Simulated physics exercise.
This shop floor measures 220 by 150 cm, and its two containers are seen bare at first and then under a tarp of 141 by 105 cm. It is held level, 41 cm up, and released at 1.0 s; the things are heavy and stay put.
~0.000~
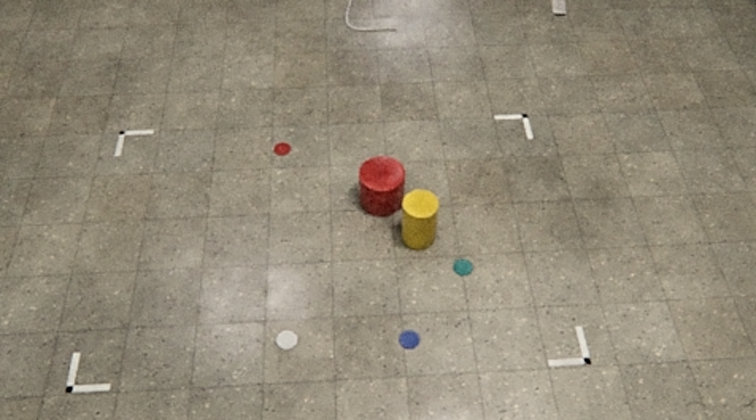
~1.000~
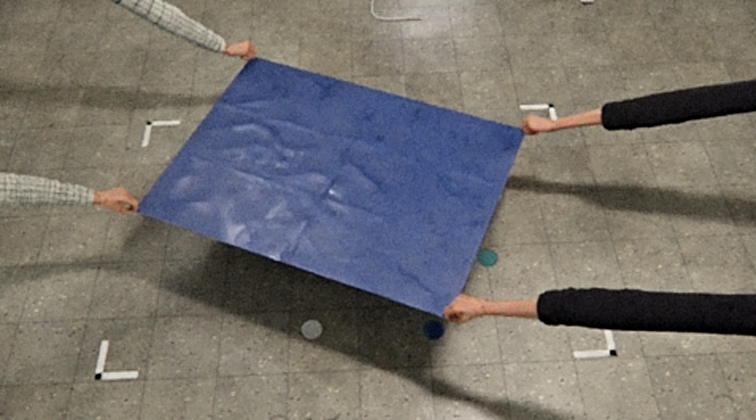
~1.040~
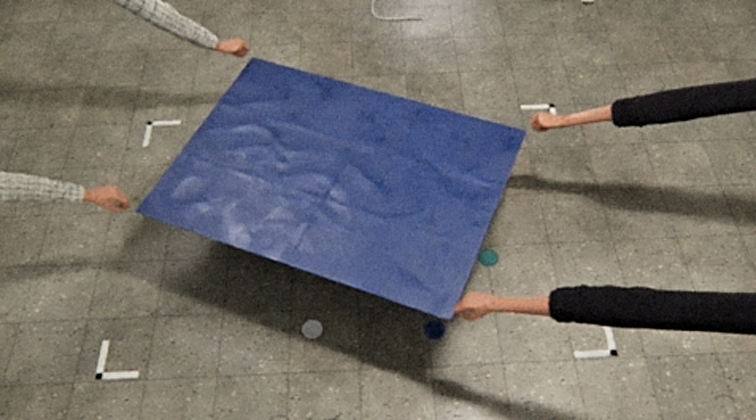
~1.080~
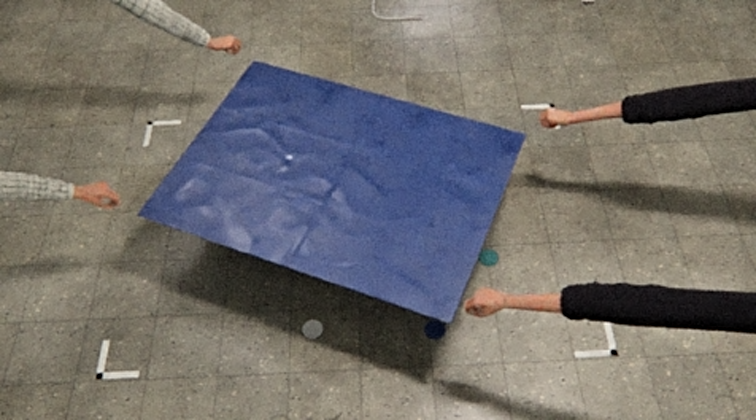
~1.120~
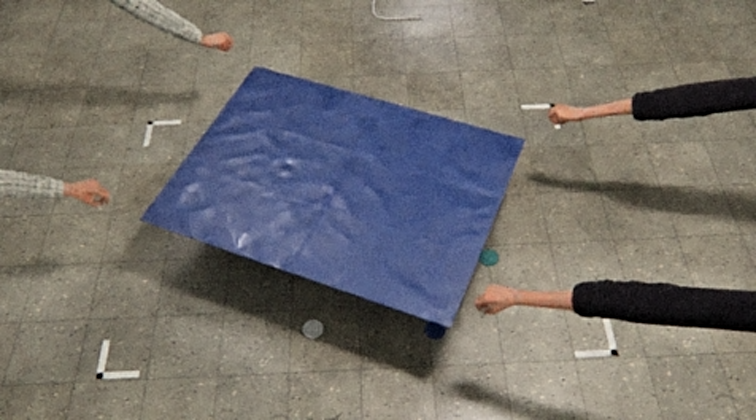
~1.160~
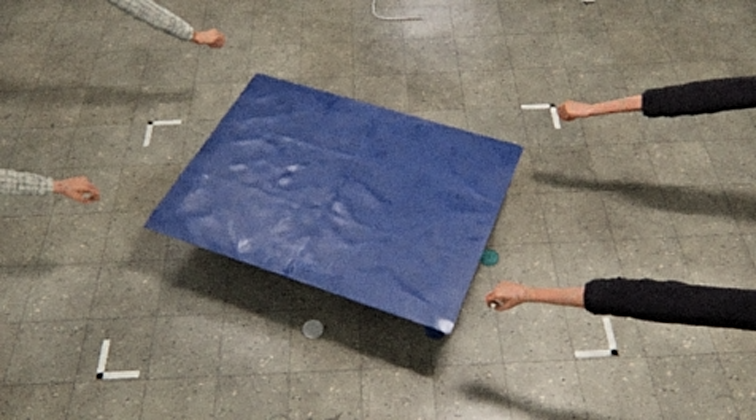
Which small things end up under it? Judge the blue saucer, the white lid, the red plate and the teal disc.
Once it all settles, the blue saucer is blanketed, the white lid is in plain sight, the red plate is blanketed and the teal disc is in plain sight.
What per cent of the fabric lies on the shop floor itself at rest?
Roughly 55 %.
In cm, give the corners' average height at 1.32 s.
On average the corners sit about 2 cm above the surface.
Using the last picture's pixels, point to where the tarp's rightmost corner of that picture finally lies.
(492, 207).
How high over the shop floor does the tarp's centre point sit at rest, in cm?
Roughly 0 cm high.
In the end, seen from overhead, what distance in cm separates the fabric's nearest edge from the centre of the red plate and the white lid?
Roughly 12 cm, then 8 cm.
At 1.3 s, 0 % of it is down, spanning 160 by 148 cm, above red plate, blue saucer.
At 1.5 s, 50 % of it is down, spanning 150 by 147 cm, above red plate, blue saucer.
At 1.6 s, 55 % of it is down, spanning 152 by 148 cm, above red plate, blue saucer.
At 1.8 s, 55 % of it is down, spanning 152 by 147 cm, above red plate, blue saucer.
At 3.3 s, 55 % of it is down, spanning 151 by 148 cm, above red plate, blue saucer.
